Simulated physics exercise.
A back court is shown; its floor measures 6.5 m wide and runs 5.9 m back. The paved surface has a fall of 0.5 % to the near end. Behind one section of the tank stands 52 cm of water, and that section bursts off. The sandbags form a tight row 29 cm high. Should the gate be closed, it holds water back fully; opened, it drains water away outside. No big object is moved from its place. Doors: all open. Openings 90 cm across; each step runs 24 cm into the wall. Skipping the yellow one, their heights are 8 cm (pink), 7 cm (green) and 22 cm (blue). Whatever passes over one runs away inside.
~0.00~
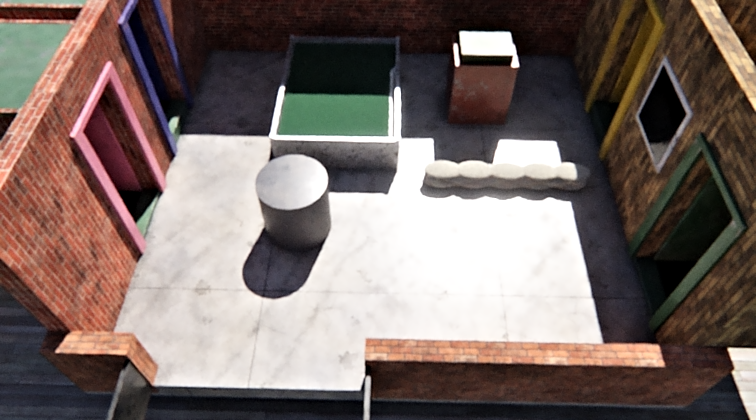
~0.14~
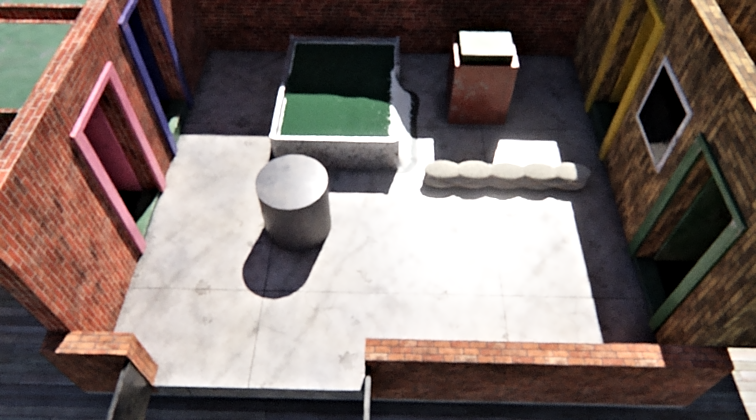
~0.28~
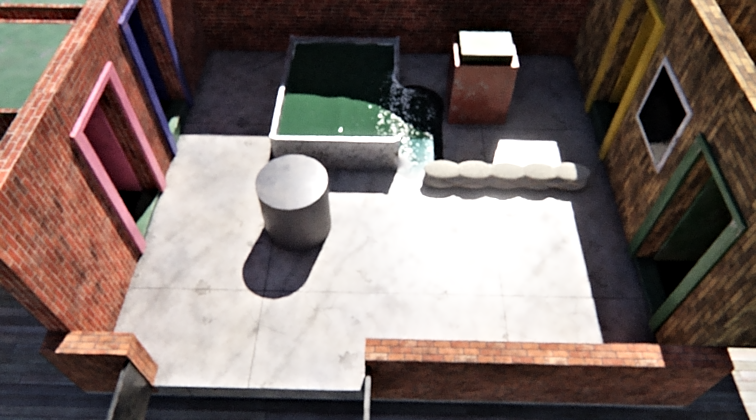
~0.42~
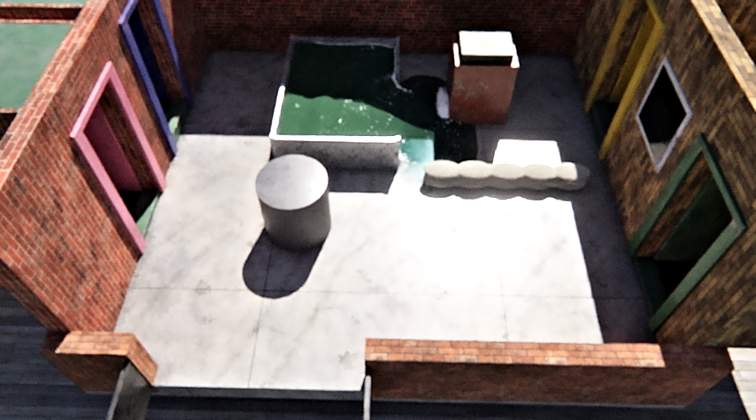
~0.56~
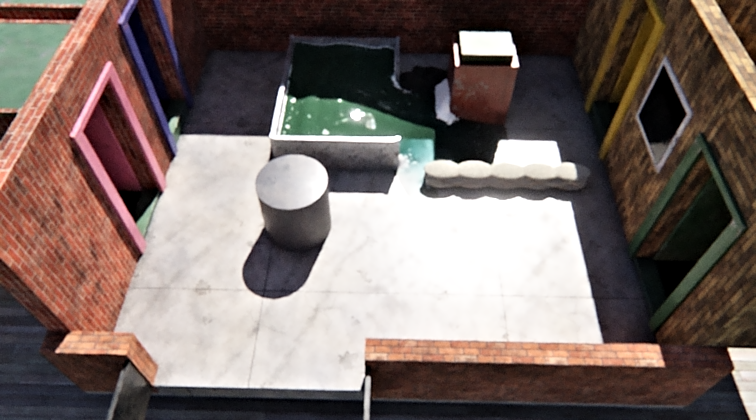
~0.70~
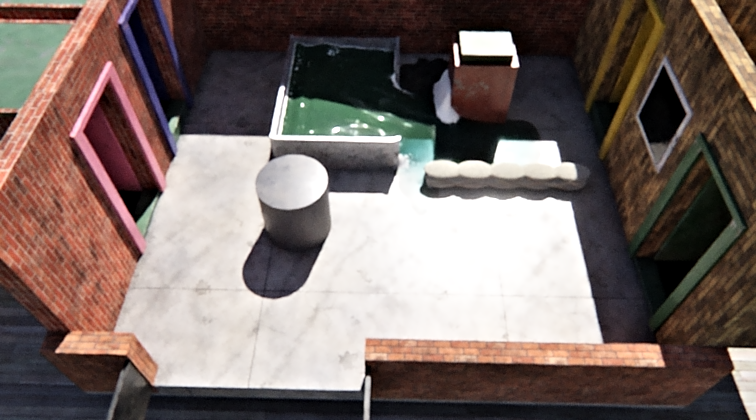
In this clip, a green-floored tank in a brick-walled court opens at its right side, and dark water pours out, spreading rightward across the paving around the reddish block and behind the low pale barrier while splashes ripple inside.
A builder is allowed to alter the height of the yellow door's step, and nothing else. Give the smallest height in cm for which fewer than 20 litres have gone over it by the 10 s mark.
About 26.5 cm.
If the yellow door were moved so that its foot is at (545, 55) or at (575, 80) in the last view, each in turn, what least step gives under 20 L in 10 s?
23 and 14.5 cm.
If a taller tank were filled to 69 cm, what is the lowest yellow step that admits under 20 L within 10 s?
You'd need a step of close to 36 cm.
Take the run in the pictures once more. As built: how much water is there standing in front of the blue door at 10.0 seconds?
About 2.5 centimetres deep.
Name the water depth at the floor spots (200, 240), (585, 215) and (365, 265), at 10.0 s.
Close to 3, 2 and 3 cm deep.
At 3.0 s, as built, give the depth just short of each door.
Centimetres: Yellow = 26, pink = 0, green = 3, blue = 0.
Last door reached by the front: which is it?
It's the pink one.
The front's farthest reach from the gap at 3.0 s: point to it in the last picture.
I'd put the front's tip around (668, 376).
After 1.4 s water covers 20 % of the floor, deepest (36 cm) near (605, 166); 18 cm at the yellow door, 0 litres in over its 26 cm step.
After 3.0 s water covers 45 % of the floor, deepest (32 cm) near (573, 60); 26 cm at the yellow door, 20 litres in over its 26 cm step.
After 10.0 s water covers 95 % of the floor, deepest (12 cm) near (497, 173); 9 cm at the yellow door, 22 litres in over its 26 cm step.
At the yellow door as built, the water arrived by 1.0 s and peaked near 31 cm at 2.4 s.
With a step of 22.5 cm, 41 litres would have come in within the 10 s; with 30.5 cm, 8 litres. So under 20 litres takes about 26.5 cm.
